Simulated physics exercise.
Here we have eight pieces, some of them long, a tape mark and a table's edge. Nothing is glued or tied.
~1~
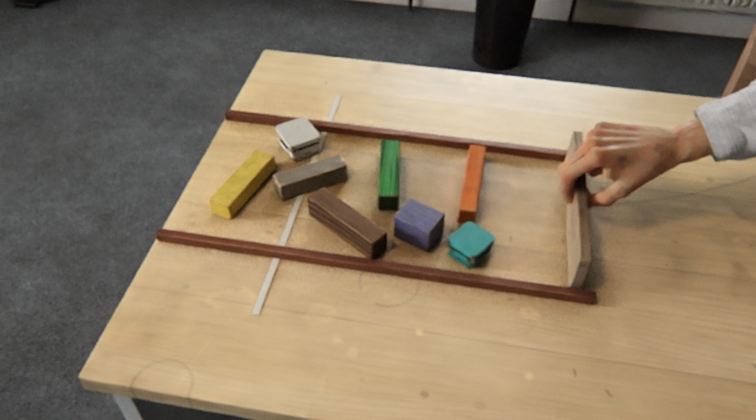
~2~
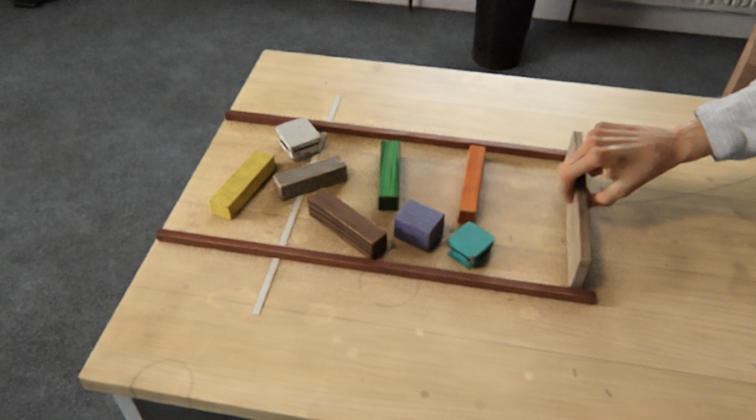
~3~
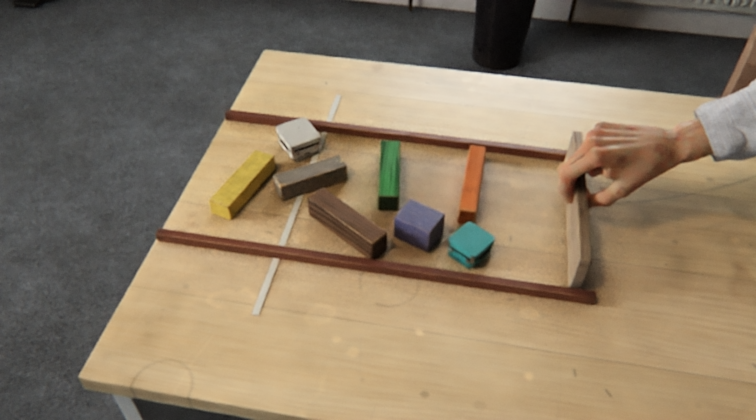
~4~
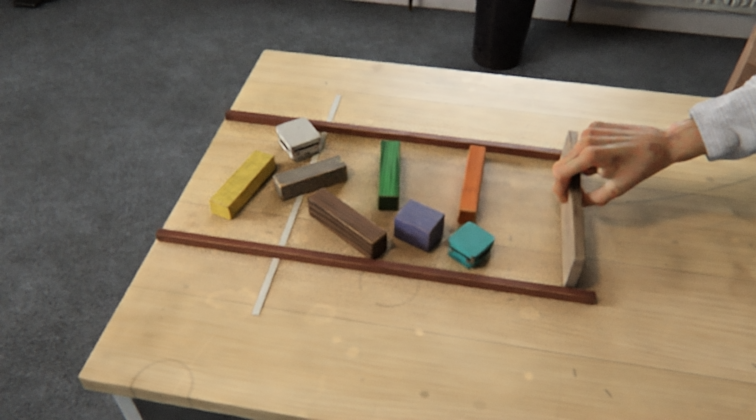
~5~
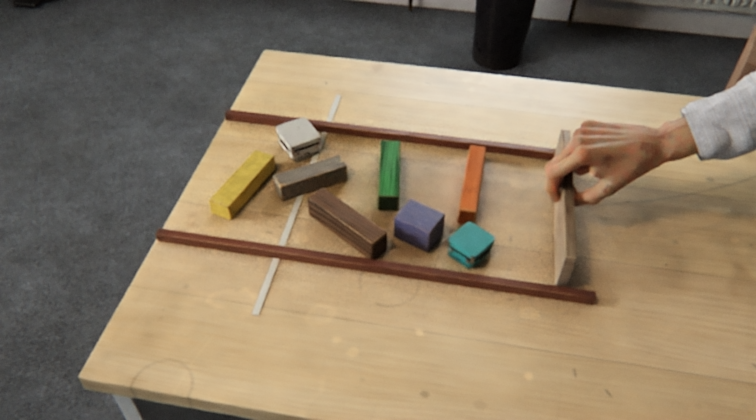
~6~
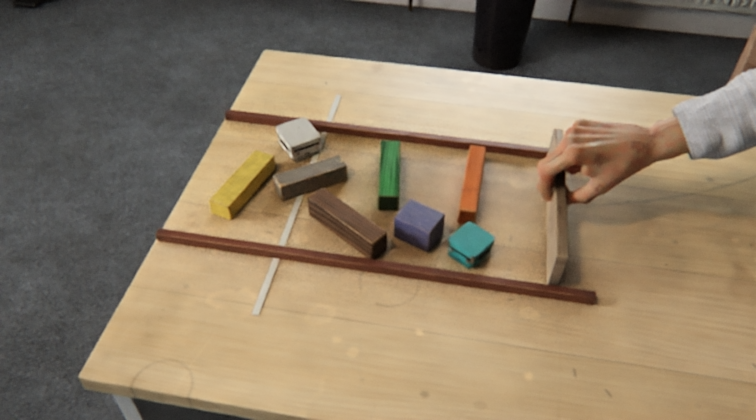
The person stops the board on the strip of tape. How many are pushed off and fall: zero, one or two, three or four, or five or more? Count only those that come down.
The number that fall off is zero.
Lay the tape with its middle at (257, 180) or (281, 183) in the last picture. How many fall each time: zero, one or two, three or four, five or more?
One after another: Either one or two; either one or two.
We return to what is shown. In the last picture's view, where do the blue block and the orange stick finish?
About (257, 196), and the other about (303, 162).
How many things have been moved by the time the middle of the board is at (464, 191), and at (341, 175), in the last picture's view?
By then 3, and 8.
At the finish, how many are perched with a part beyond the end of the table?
That would be 1.
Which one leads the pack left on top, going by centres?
The yellow bar ends nearest.
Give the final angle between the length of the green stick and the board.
Near 0 degrees.
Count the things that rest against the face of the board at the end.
It touches 2.
Soon after, none off yet; yellow bar at rest near (244, 184); white case at rest near (299, 140); grey bar at rest near (311, 178).
In the end, the number that fall off is zero.
